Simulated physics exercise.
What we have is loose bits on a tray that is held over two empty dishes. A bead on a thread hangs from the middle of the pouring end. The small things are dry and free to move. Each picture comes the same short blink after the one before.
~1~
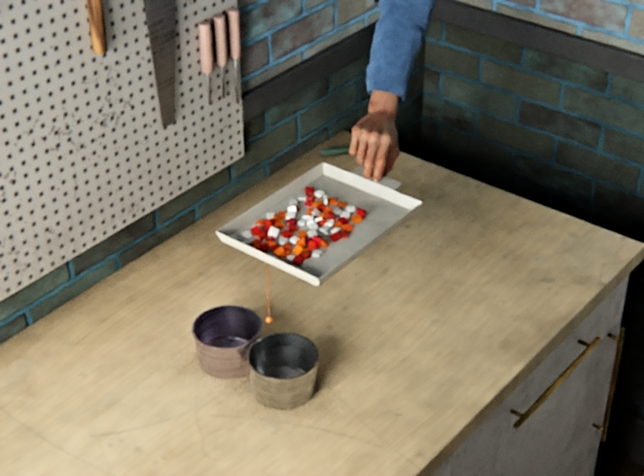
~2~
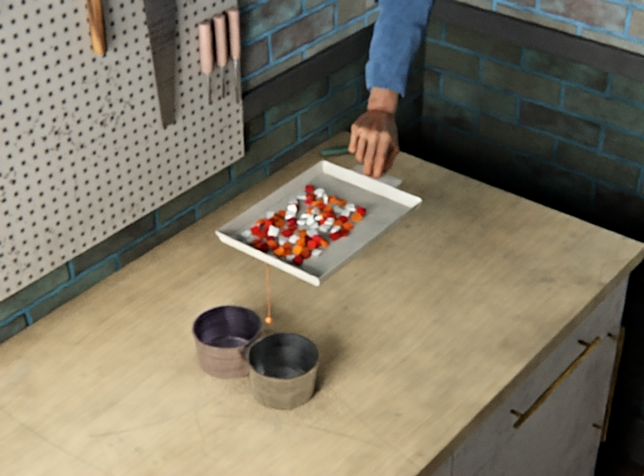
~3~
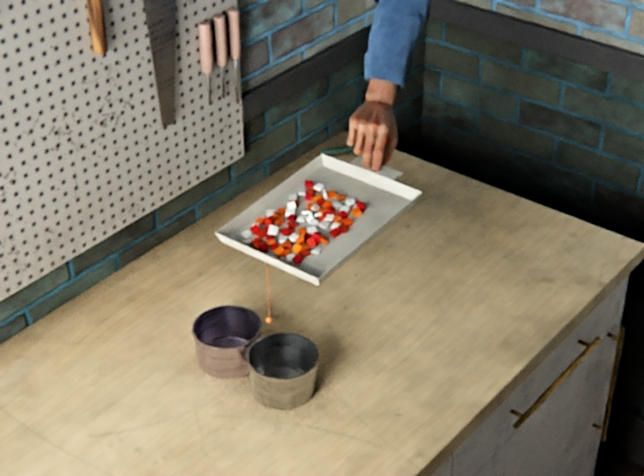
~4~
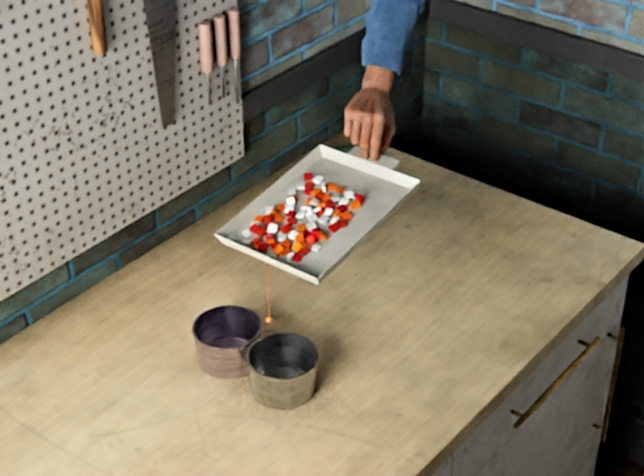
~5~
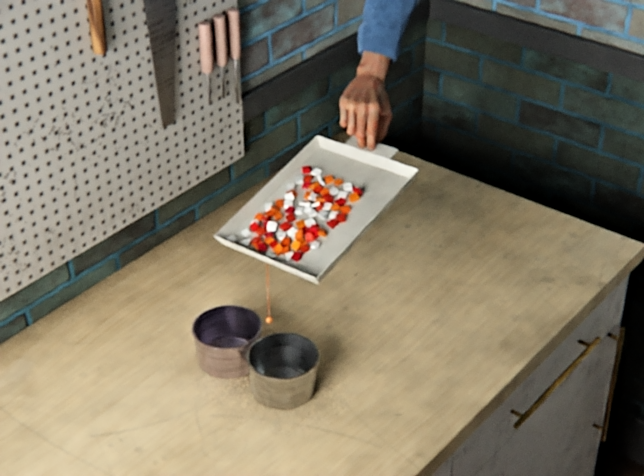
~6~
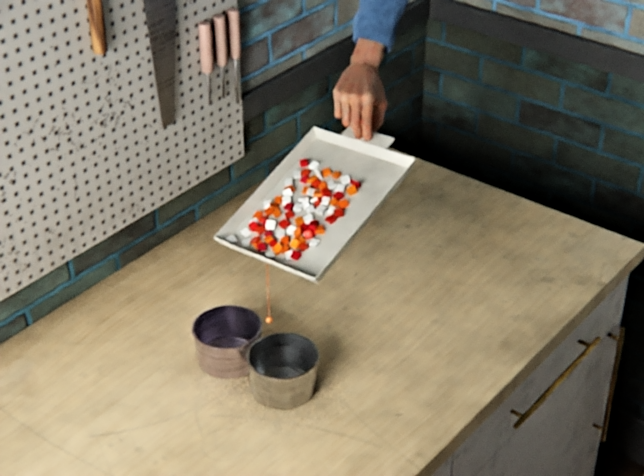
A hand in a blue sleeve grips the far end of a pale tray above a light wooden counter, seen from above at an angle, with a tool-hung pegboard and dark bluish brick behind. Red, orange and white bits lie on the tray; below are a purplish dish, a grey-brown one at right, and a hanging orange bead. The hand shifts slightly left, gradually tilting the tray toward its near left corner, while the bits barely shift and the camera stays still.
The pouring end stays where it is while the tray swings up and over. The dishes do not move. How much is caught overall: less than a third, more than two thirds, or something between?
Together they catch more than two thirds.
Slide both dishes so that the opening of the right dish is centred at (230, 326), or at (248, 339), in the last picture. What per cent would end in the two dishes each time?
Near 80 % and 90 %.
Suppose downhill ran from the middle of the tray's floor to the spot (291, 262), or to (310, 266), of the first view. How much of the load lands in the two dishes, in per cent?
First some 80, then 60 per cent.
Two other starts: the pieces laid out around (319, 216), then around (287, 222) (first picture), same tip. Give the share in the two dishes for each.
The first gives 70 %, the second 90 %.
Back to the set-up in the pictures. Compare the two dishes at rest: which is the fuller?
It is the left-hand dish.
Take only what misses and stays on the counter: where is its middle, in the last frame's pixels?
Near (183, 340).
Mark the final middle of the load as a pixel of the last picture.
Roughly at (224, 354).
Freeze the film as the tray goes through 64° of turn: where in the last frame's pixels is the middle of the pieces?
Around (247, 242).
Soon, tray tipped steeply; nearly all on the tray; a stray few in the air.
A while on, tray tipped past a quarter turn; about a quarter on the tray; a small part in the right dish; about a third in the left dish; a small part outside both; about a third in the air.
Towards the end, tray tipped past a quarter turn; a small part in the right dish; most in the left dish; a small part outside both.
Finally, tray tipped past a quarter turn; a small part in the right dish; most in the left dish; a small part outside both.
